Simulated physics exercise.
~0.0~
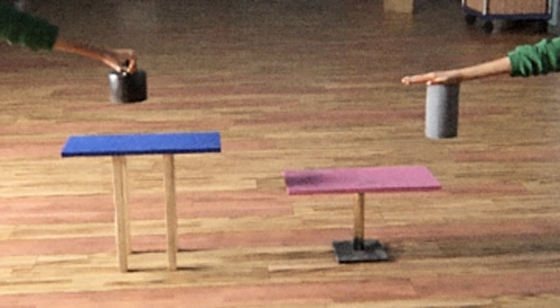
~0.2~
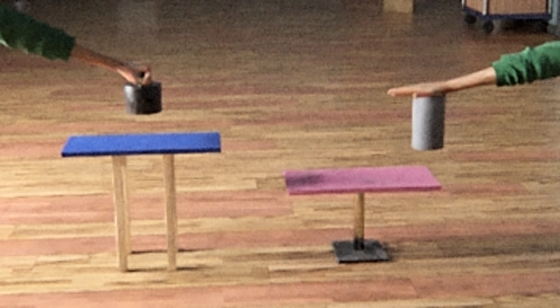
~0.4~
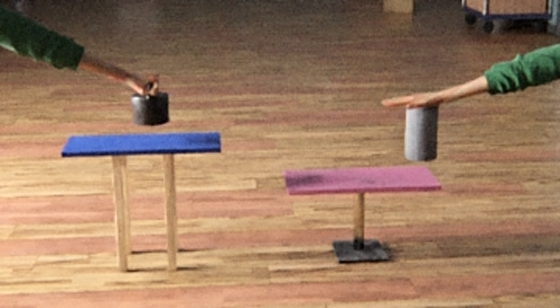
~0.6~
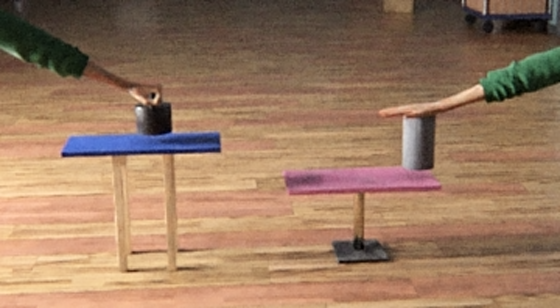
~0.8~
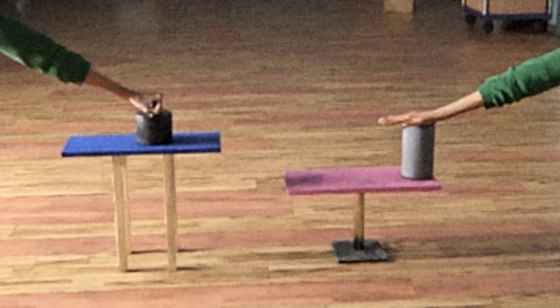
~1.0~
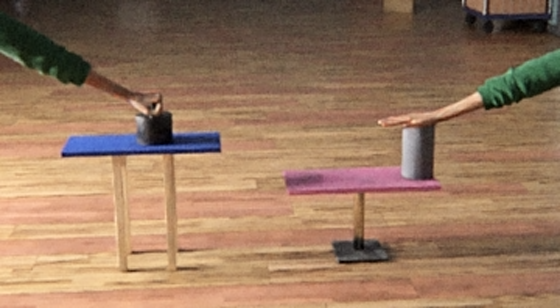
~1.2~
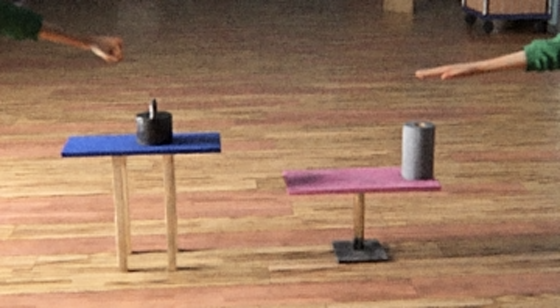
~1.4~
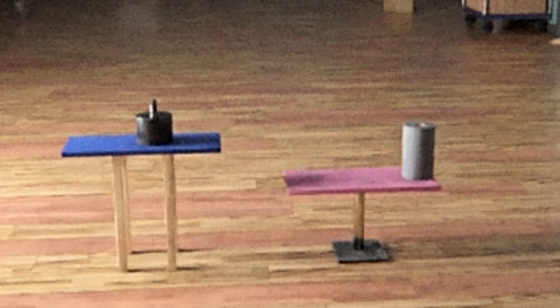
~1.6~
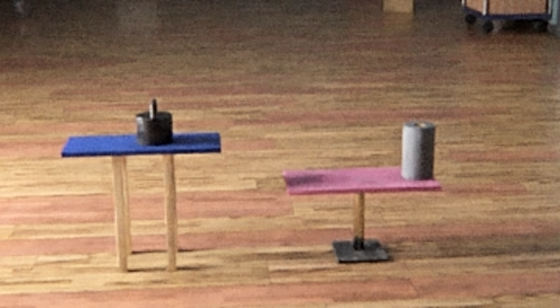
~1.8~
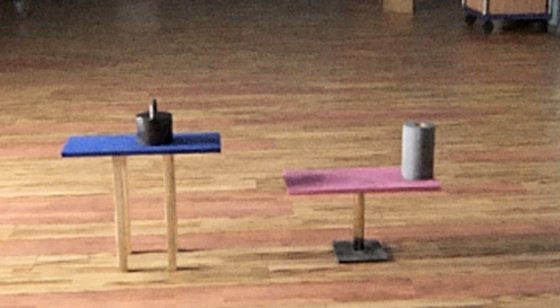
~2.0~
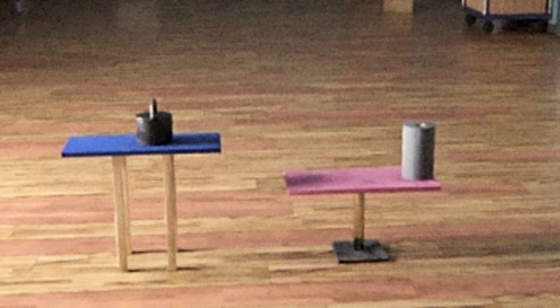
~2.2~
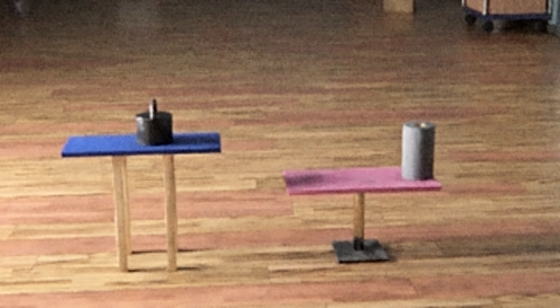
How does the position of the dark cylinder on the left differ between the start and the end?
At the start it is held in a hand above the blue top, and at the end it rests on that top, lower down and a little farther to the right.
